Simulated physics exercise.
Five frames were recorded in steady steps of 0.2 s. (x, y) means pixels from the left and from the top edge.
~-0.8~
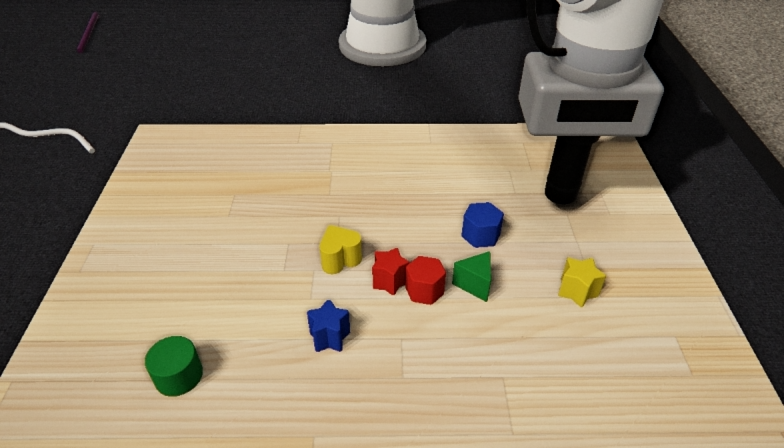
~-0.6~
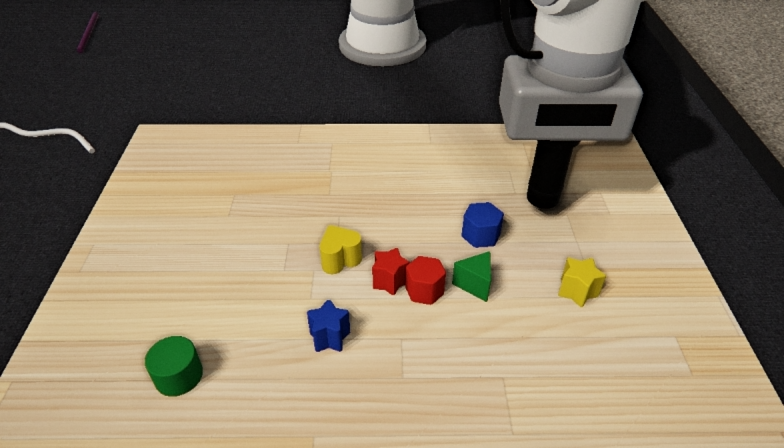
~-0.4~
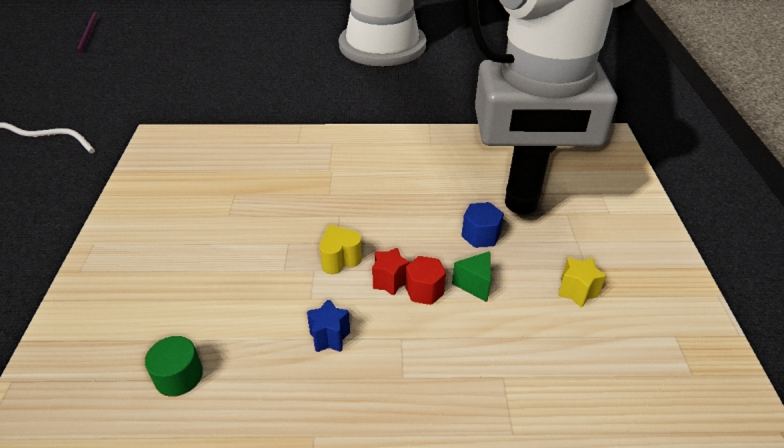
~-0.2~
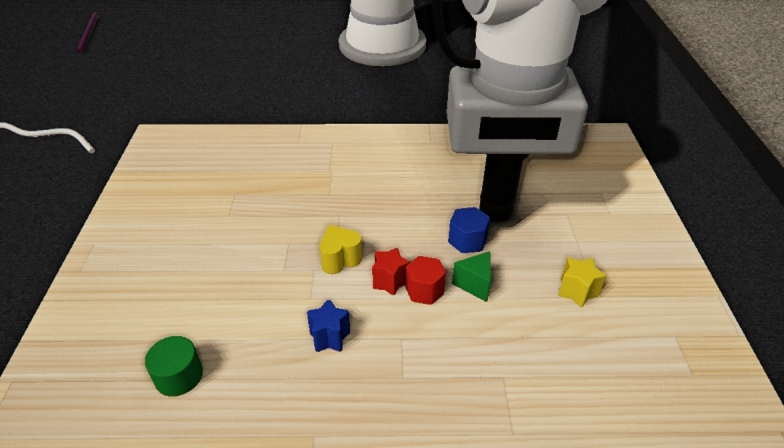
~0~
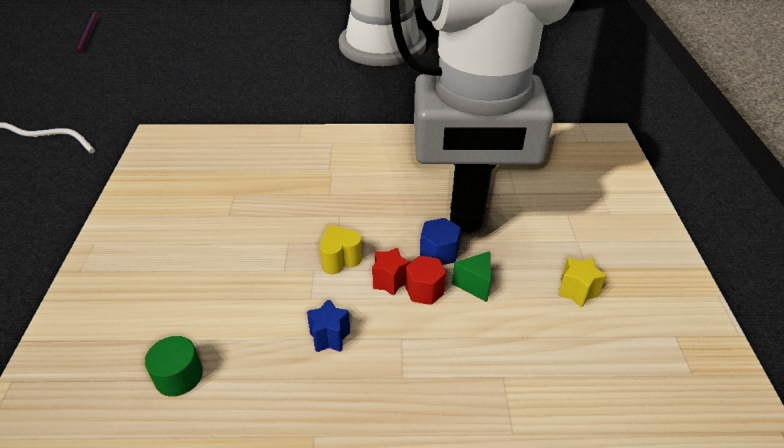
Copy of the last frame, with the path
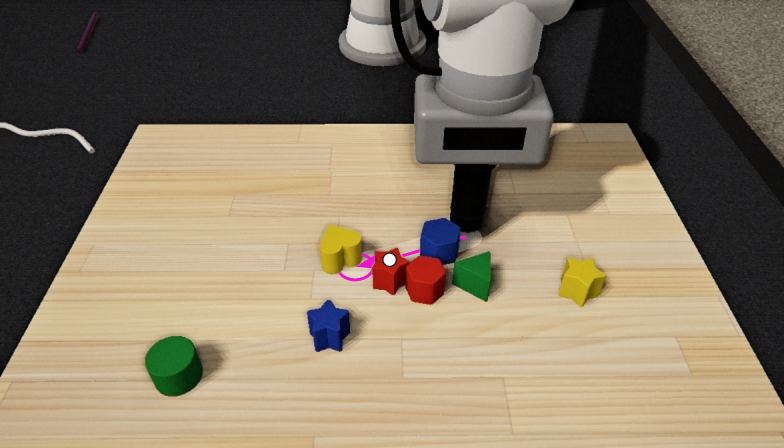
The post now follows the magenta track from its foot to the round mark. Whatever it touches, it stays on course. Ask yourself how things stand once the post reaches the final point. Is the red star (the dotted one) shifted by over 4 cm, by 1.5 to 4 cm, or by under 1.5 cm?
Beyond 4 cm.
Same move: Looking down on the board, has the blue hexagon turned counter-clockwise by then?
Going by the path, yes.
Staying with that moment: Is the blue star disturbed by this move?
It will be nudged away from its spot.
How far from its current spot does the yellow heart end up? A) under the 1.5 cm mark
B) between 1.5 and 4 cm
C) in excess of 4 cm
That would be B.
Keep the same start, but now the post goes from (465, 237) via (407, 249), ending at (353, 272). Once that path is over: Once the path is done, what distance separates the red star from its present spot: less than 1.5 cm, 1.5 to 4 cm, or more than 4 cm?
Long, over 4 cm.
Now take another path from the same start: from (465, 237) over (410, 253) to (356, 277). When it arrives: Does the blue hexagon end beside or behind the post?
Answer: No.
The line goes from (465, 237) over (430, 247) and (394, 258) to (356, 267); the dot is on the red star.
What follows on the original path. One third of the way, post (431, 233); red star (384, 263), turned 20° anticlockwise; blue hexagon (405, 243).
Two thirds of the way, post (393, 244); red star (356, 284), turned 40° anticlockwise; blue hexagon (369, 258), turned 20° anticlockwise.
At the end, post (355, 252); blue star (324, 326); yellow heart (315, 239), turned 15° clockwise; red star (343, 300), turned 70° anticlockwise; blue hexagon (337, 272), turned 50° anticlockwise.
